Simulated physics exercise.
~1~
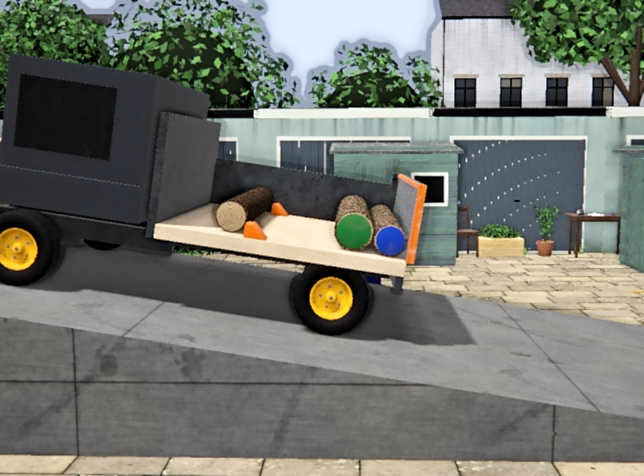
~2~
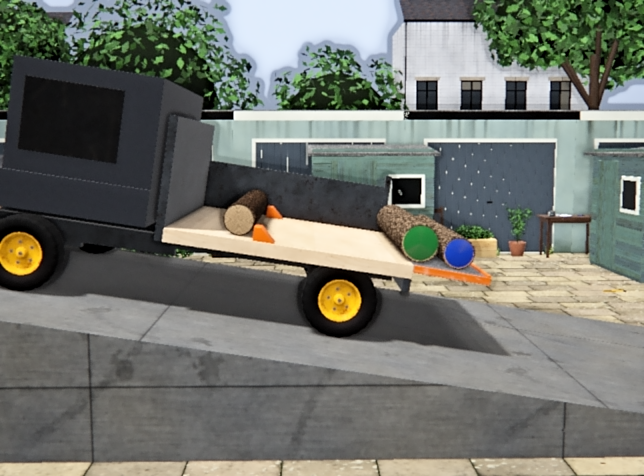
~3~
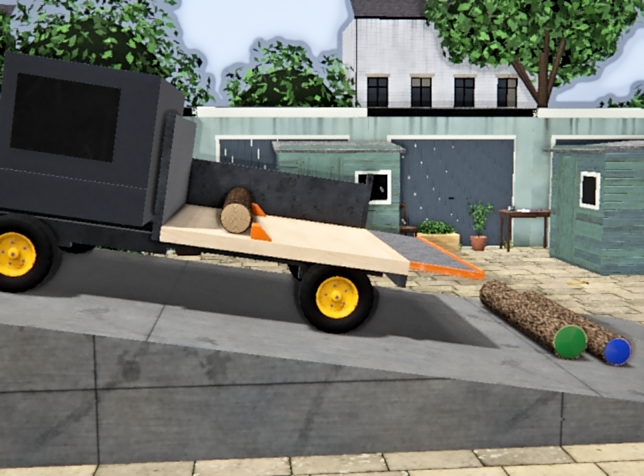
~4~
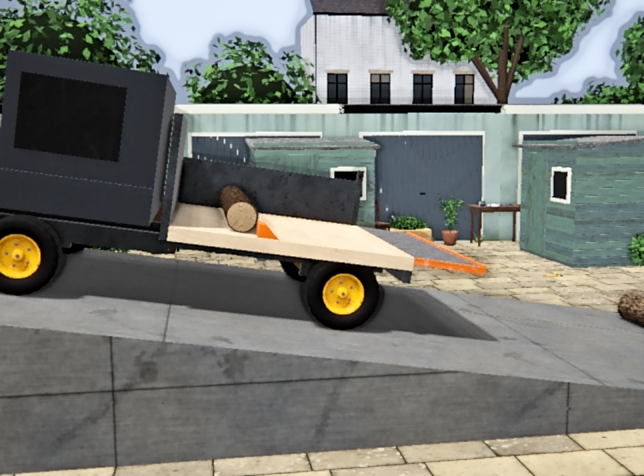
A dark grey pick-up with yellow wheel hubs stands on a concrete slope, seen from the side with its tail downhill to the right, in front of pale green garages and sheds. On its open wooden bed, a plain log rests near the cab against an orange chock, while a green-ended log and a blue-ended one lie by the raised tailgate. The orange-edged gate drops open, and both marked logs roll right onto it. They tumble off onto the slope, blue ahead of green, and roll away downhill. At the end the plain log remains behind its chock, and only part of one log shows at the right edge.
